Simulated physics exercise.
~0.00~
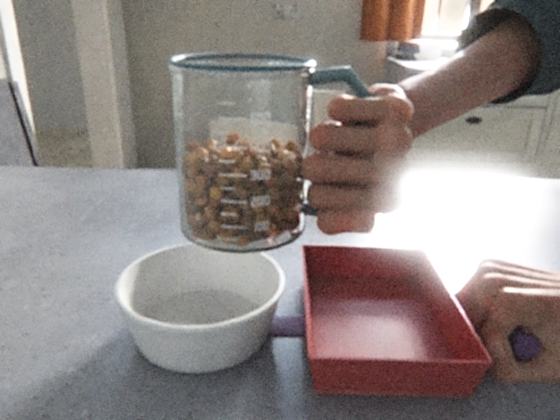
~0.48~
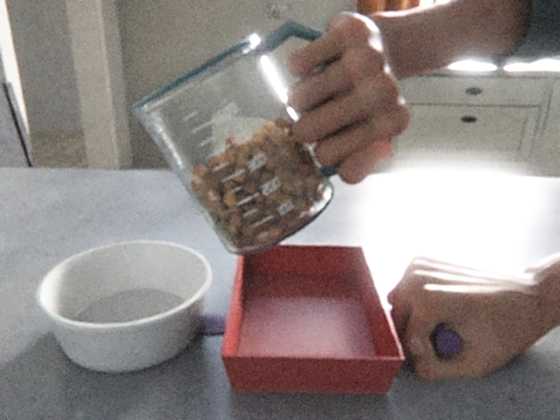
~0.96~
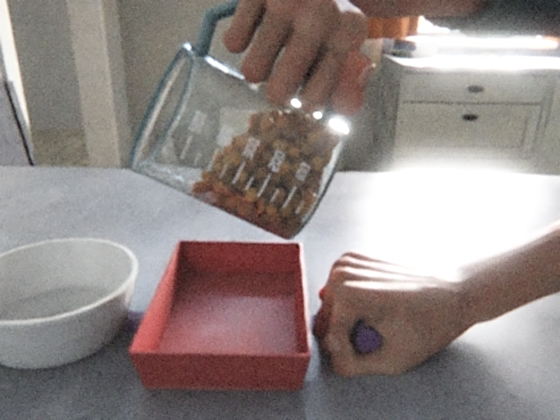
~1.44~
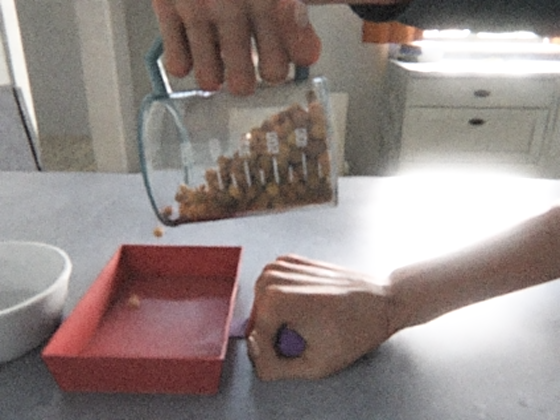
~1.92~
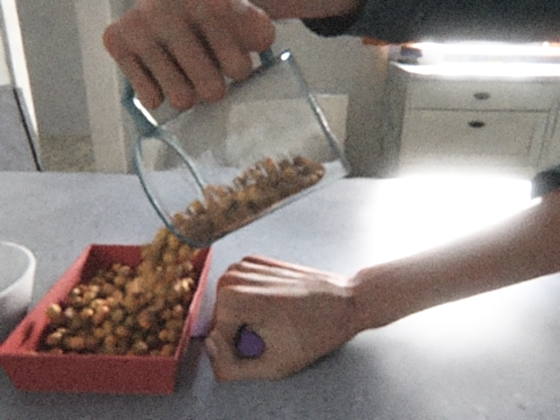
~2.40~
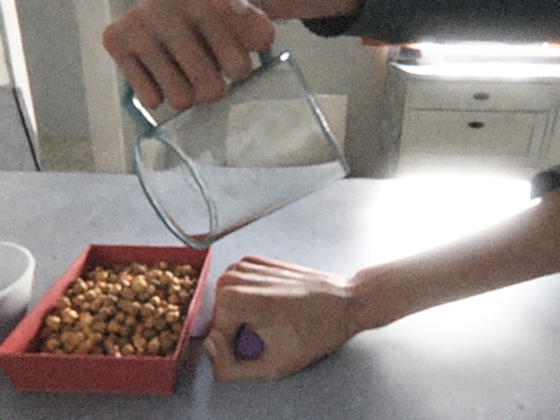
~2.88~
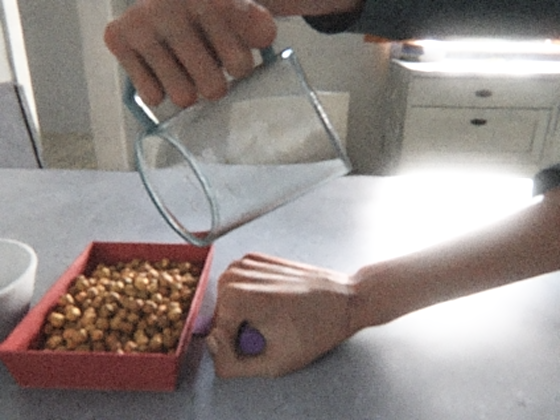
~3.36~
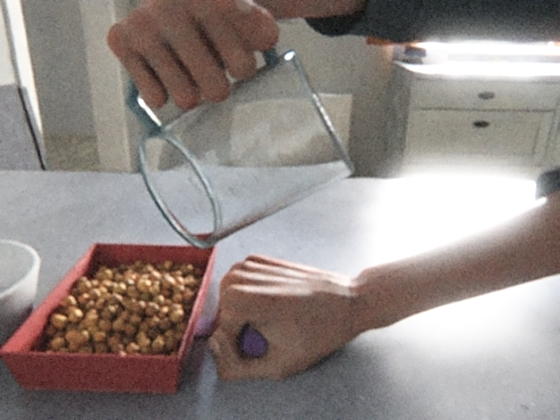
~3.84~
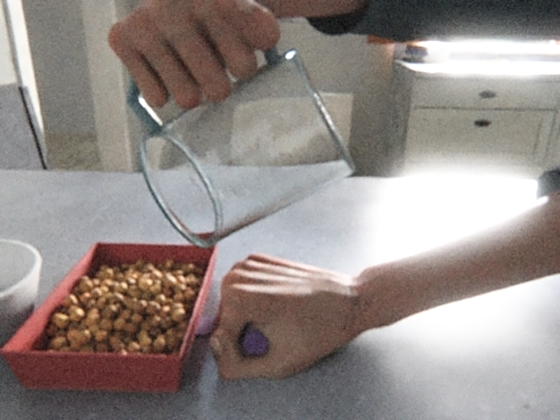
In the video, a hand tilts a clear jug of roasted chickpeas while another hand slides a white dish and a red tin to the left; the chickpeas pour into the red tin, leaving the jug empty and the white dish without any.
